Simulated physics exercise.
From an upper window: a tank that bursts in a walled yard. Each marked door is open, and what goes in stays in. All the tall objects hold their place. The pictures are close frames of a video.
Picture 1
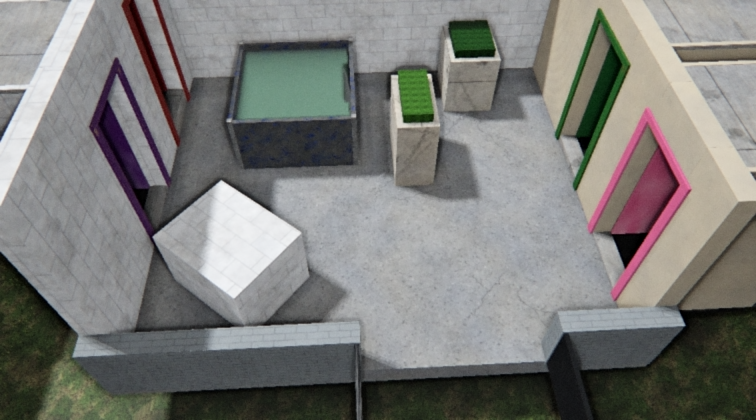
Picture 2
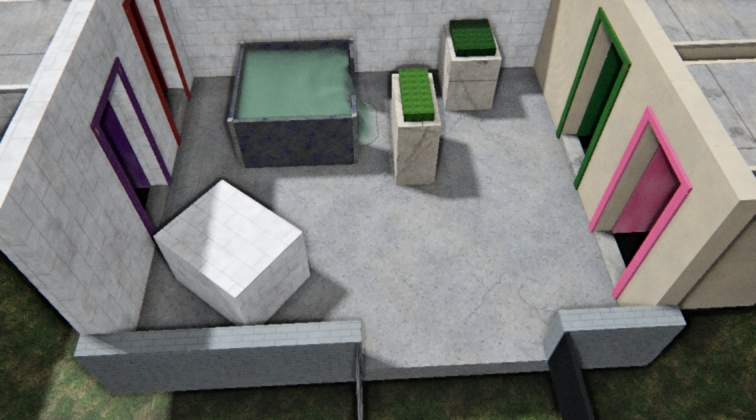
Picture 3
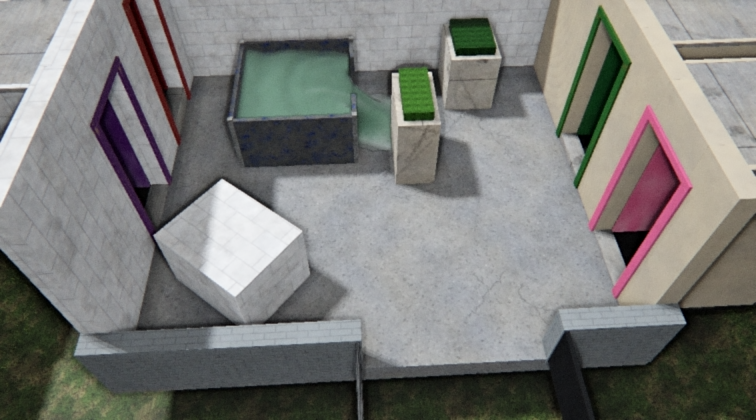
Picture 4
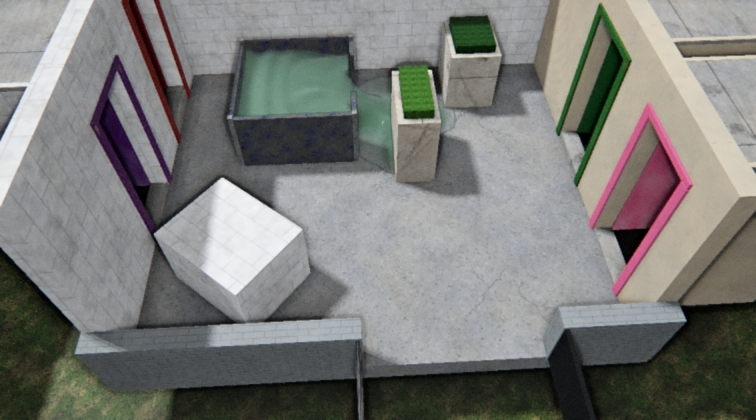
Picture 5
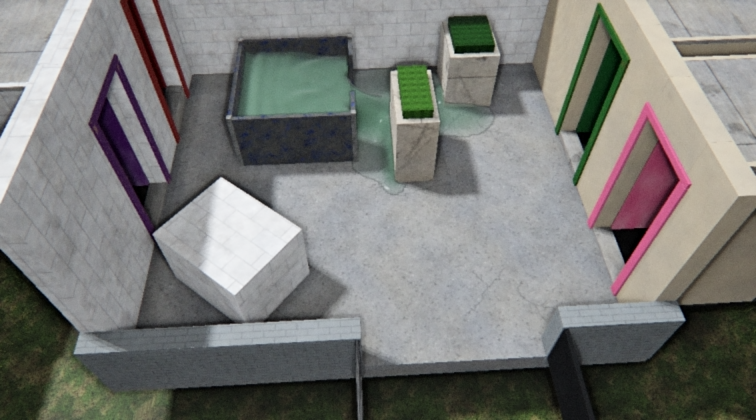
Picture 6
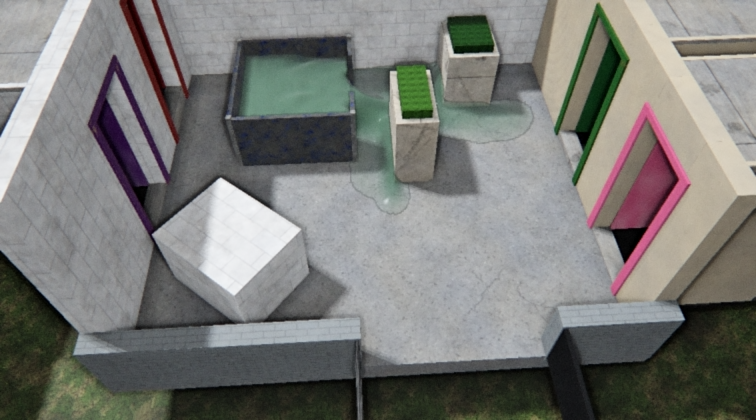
Water pours from a gap in the tank's right side and spreads around two grass-topped blocks.
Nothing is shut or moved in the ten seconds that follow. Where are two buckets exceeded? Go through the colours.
The pink door lets in a lot; the purple door admits no more than that; the red door admits no more than that; the green door lets in a lot.
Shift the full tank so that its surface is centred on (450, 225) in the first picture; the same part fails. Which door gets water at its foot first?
That is the one in pink.
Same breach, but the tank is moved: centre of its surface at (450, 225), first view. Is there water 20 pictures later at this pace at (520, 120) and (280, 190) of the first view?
As listed: Flooded, free of water.
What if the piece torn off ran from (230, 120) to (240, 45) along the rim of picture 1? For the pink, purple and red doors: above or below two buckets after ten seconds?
Pink door lets more in; purple door takes more; red door floods.
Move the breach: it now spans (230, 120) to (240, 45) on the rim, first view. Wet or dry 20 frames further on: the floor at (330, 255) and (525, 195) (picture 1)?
In turn: Flooded, no water.
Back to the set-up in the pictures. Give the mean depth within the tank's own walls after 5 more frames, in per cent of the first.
Roughly 60 per cent.
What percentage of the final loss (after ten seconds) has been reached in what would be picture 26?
Roughly 25 per cent.
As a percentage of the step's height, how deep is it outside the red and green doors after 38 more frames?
Roughly 20 per cent, then 130 per cent.
A moment on, water covers 35 % of the floor; the pink door not reached, the purple door not reached, the red door not reached, the green door under two buckets in.
Next, water covers 45 % of the floor; the pink door wet at the sill, nothing in, the purple door not reached, the red door not reached, the green door over two buckets in.
Then, water covers 65 % of the floor; the pink door wet at the sill, nothing in, the purple door not reached, the red door wet at the sill, nothing in, the green door far over two buckets in.
Later, water covers 90 % of the floor; the pink door under two buckets in, the purple door wet at the sill, nothing in, the red door wet at the sill, nothing in, the green door far over two buckets in.
In the end, water covers 95 % of the floor; the pink door over two buckets in, the purple door under two buckets in, the red door wet at the sill, nothing in, the green door far over two buckets in.
